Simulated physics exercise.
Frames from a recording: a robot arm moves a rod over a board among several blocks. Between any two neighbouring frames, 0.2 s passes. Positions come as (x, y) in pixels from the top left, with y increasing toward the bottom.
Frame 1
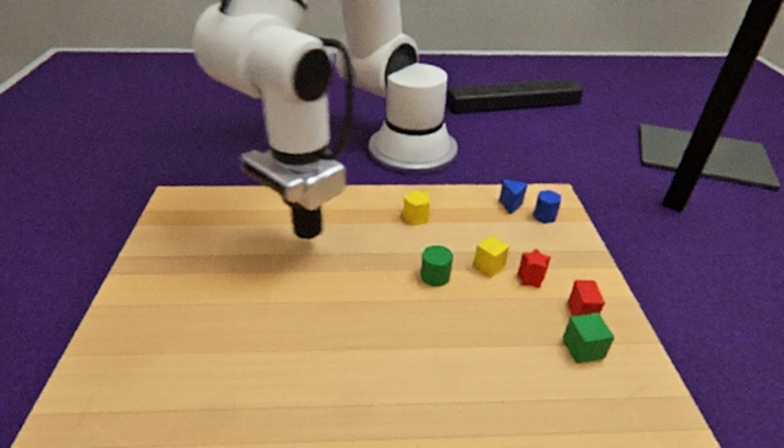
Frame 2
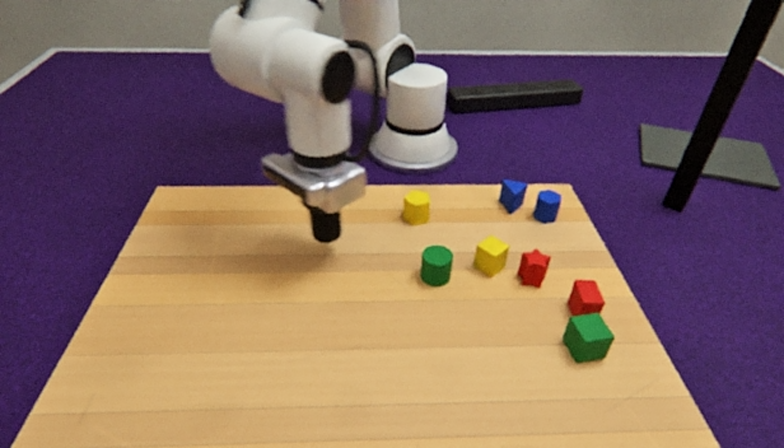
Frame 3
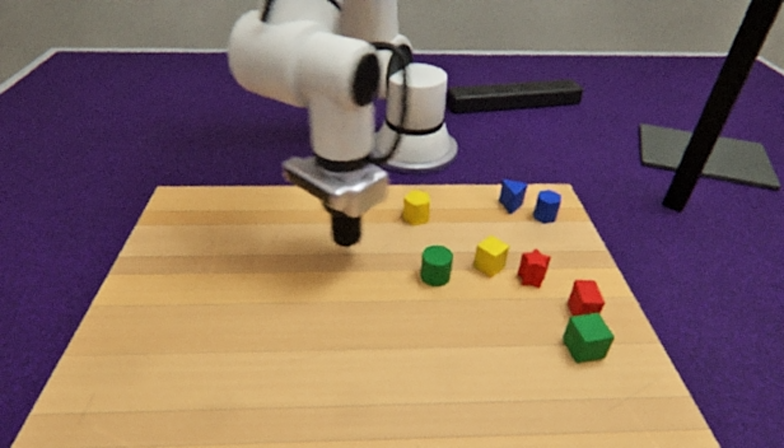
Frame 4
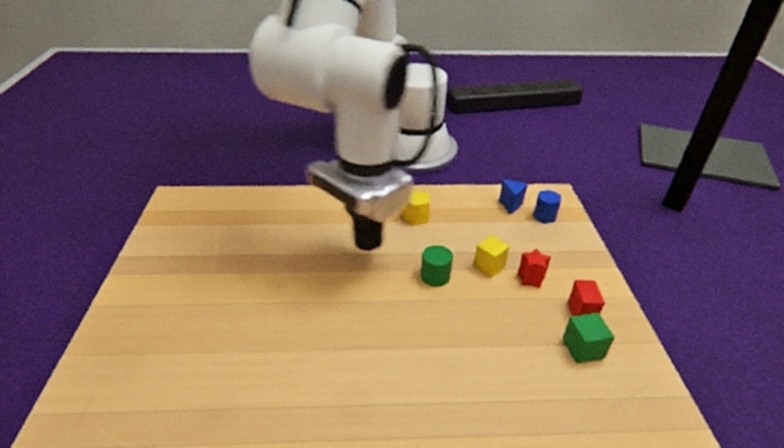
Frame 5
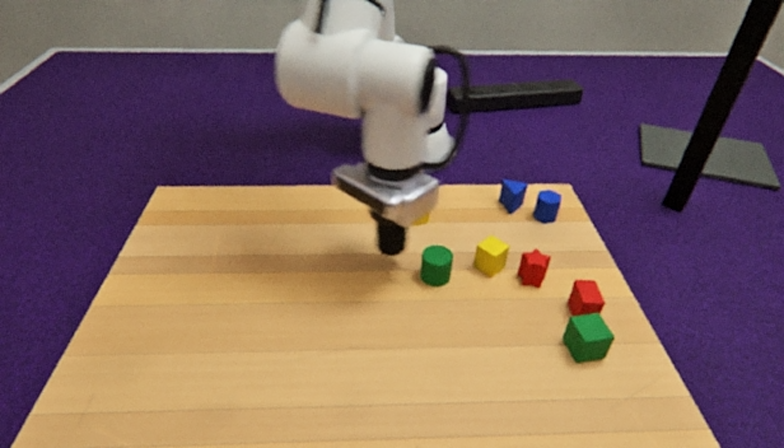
In the video, a white robot arm holding a short black rod moves steadily to the right above a wooden board on a purple surface, nearing a green cylinder, while the scattered red, yellow, green and blue blocks stay still.
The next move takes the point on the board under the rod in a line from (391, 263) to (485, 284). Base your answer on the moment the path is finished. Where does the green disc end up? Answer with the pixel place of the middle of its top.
Close to (513, 281).
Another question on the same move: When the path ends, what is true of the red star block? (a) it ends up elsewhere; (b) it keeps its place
Letter b.
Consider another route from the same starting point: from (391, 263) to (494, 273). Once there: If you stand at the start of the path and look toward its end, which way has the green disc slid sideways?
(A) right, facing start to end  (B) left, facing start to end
I choose A.
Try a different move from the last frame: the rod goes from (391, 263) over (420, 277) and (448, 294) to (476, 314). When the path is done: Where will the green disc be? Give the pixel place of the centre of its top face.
Its top middle: (495, 272).
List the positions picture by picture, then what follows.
In the first picture, rod tip (309, 231); block tops, green disc (438, 255); yellow square piece (493, 245); red star block (537, 258).
In the second picture, rod (327, 235); blocks unchanged.
In the third picture, rod (347, 238); blocks unchanged.
In the fourth picture, rod (368, 242); blocks unchanged.
In the fifth picture, rod (392, 247); green disc (438, 255); yellow square piece (493, 245); red star block (537, 258).
On the path given first. One third of the way, rod (424, 254); green disc (453, 259).
Two thirds of the way, rod (456, 261); green disc (484, 269).
At the end, rod (488, 268); green disc (513, 281); yellow square piece (498, 245), turned 20° anticlockwise; red star block in place.
